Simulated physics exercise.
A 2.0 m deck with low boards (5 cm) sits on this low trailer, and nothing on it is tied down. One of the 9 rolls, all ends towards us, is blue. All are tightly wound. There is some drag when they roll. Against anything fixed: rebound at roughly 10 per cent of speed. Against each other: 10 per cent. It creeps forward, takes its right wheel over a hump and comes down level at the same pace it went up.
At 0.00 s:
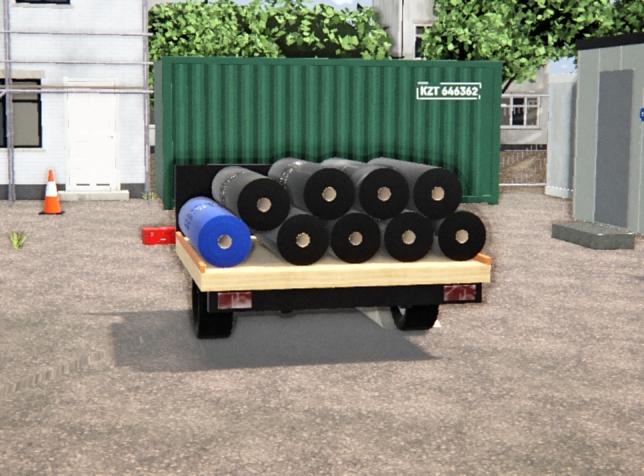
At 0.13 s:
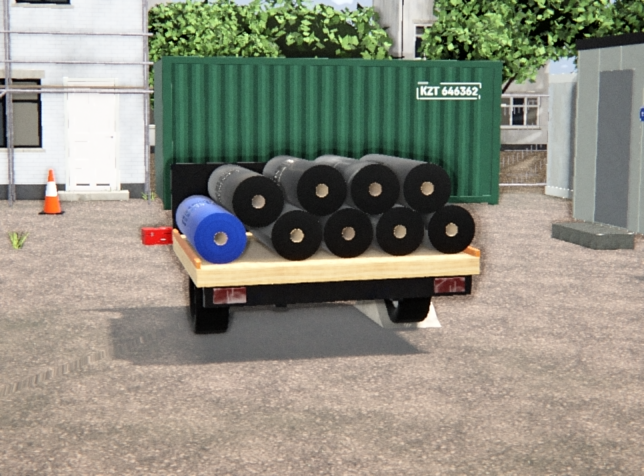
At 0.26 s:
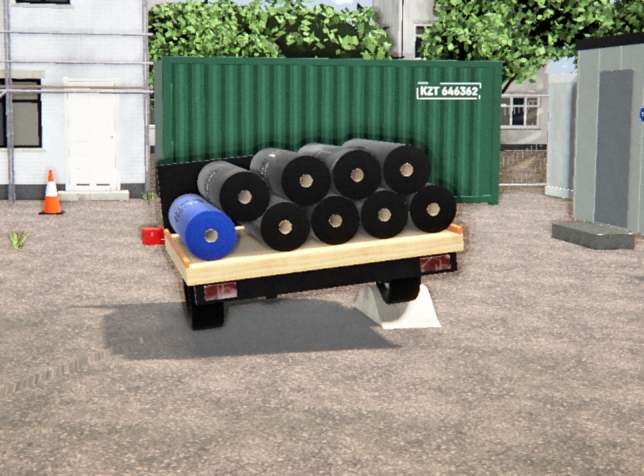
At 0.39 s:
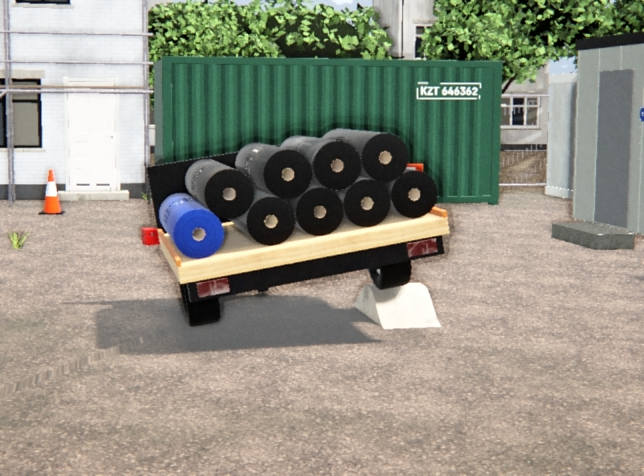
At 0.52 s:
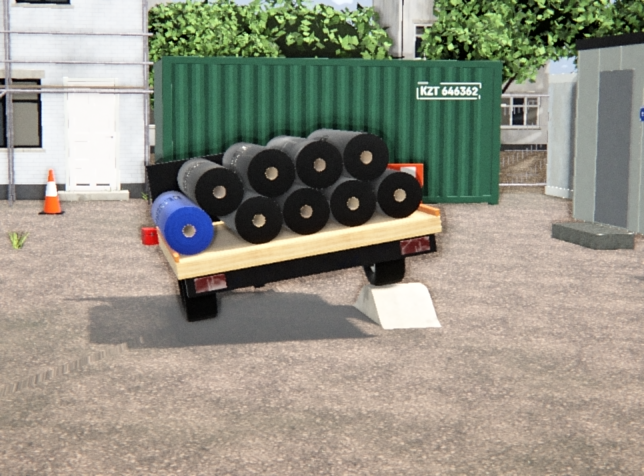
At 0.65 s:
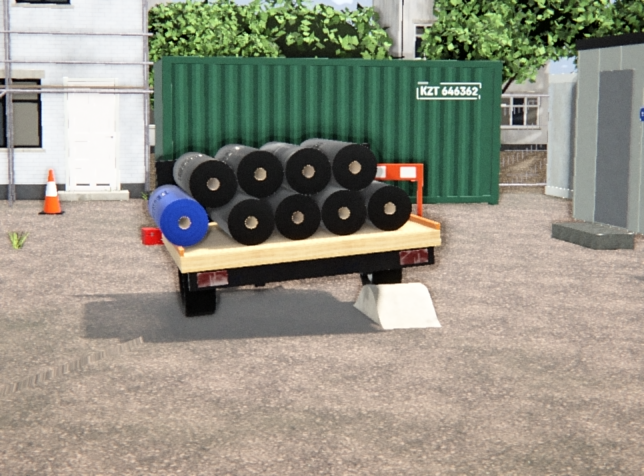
The footage shows a low trailer carrying black rolls and one blue roll creeping away as its right wheel mounts a pale hump, tilting the deck down to the left; the rolls shift slightly left, then the tilt partly eases.
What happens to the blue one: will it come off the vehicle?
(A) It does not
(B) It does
B, it does.
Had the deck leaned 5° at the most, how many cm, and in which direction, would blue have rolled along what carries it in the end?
Roughly 0 cm right.
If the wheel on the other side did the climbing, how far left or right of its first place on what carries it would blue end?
It would finish around 25 centimetres right of its start.
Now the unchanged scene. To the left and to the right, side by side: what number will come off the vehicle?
By side, that's 2 to the left and 0 to the right.
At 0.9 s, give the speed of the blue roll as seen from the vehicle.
About 0.6 m/s.
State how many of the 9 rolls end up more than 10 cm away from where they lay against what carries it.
9.
Then, 0.9 s in, blue is dropping off the left side; 1 of 9 is off.
Then, 1.0 s in, blue is dropping off the left side; 1 of 9 is off.
Then, 1.1 s in, blue is dropping off the left side; 1 of 9 is off.
Then, 1.2 s in, blue is dropping off the left side; 1 of 9 is off.
In the end (2.1 s), blue is on the ground to the left; 2 of 9 are off.
